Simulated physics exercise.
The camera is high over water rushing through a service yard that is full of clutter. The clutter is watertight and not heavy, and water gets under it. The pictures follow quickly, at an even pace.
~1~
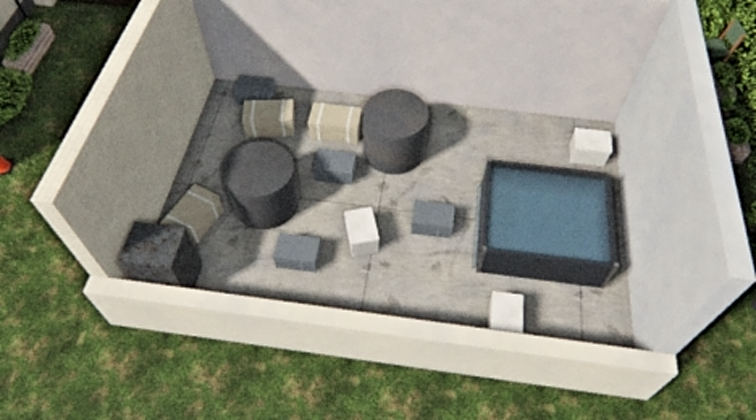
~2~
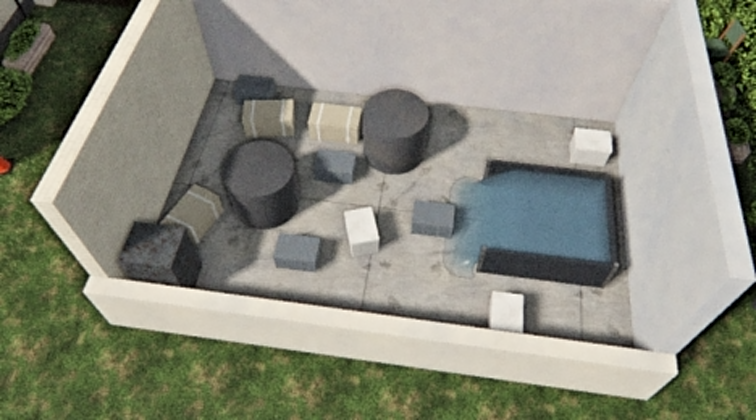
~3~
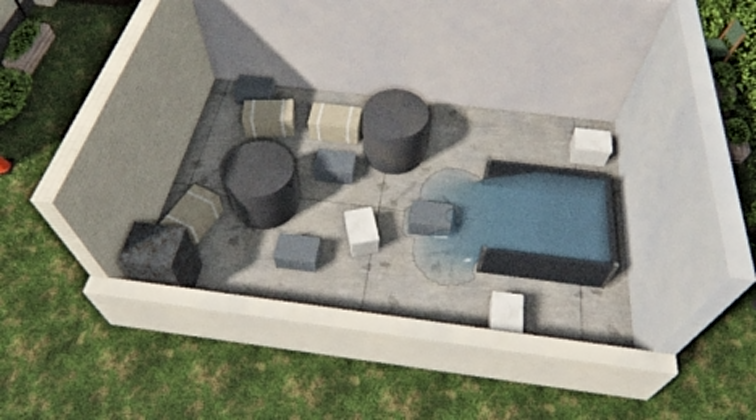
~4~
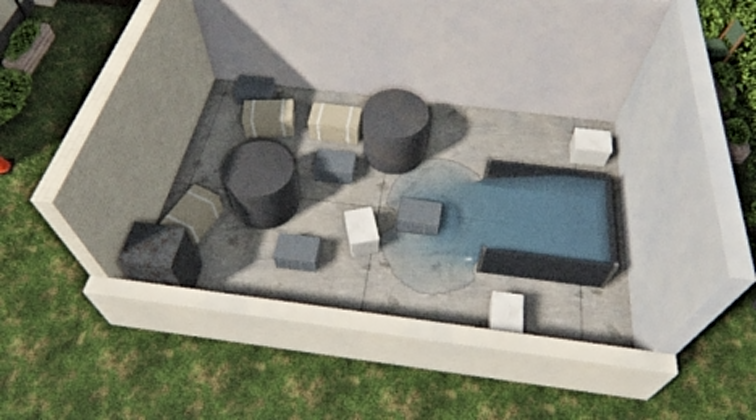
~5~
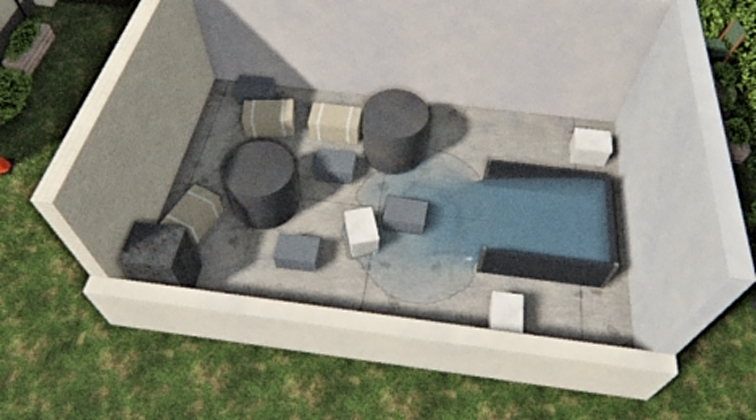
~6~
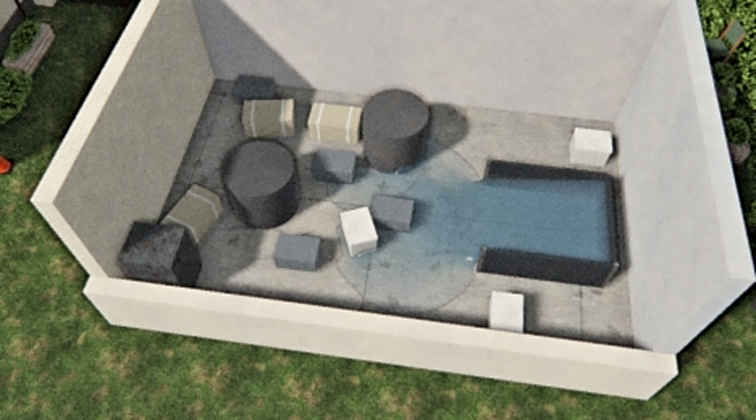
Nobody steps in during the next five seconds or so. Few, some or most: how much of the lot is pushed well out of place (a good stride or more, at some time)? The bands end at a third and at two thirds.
It is from one to two thirds.
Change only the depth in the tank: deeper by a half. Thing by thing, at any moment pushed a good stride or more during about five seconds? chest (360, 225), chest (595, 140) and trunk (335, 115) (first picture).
In turn: Swept aside, not that far, no.
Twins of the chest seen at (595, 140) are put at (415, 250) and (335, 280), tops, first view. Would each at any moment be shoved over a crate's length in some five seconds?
In turn: Swept aside, that far or more.
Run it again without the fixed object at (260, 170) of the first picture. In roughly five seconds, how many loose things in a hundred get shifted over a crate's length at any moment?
Near 40 in a hundred.
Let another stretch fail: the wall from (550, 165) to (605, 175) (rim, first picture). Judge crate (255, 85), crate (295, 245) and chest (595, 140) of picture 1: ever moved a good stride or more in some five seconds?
In turn: Swept aside, short of that, moved that far.
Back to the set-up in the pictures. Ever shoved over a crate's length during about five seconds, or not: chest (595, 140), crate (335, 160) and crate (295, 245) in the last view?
In turn: Never so far, that far or more, swept aside.
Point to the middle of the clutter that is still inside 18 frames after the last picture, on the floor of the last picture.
Around (306, 188).
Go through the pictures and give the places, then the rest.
A crate at (434, 213), on the bottom; a chest at (362, 225), on the bottom; 0 of 10 have shifted, in the first picture.
A crate at (434, 213) rests on the ground; a chest at (362, 225) rests on the ground; 0 of 10 have shifted, in the second picture.
A crate at (432, 213) rests on the ground; a chest at (362, 225), on the bottom; 0 of 10 have shifted, in the third picture.
A crate at (420, 211) rests on the ground, close to its start; a chest at (362, 225), on the bottom; 1 of 10 have shifted, in the fourth picture.
A crate at (406, 210) rests on the ground, a stride from its start; a chest at (362, 225), on the bottom; 1 of 10 have shifted, in the fifth picture.
A crate at (392, 208), on the bottom, a stride from its start; a chest at (359, 225) rests on the ground, close to its start; 1 of 10 have shifted, in the sixth picture.
A moment on, 1 of 10 are well off their spots; 0 afloat.
Next, 4 of 10 are well off their spots; 1 afloat.
Later, 4 of 10 are well off their spots; 3 afloat.
In the end, 4 of 10 are well off their spots, and 5 have been at some point; 7 afloat.
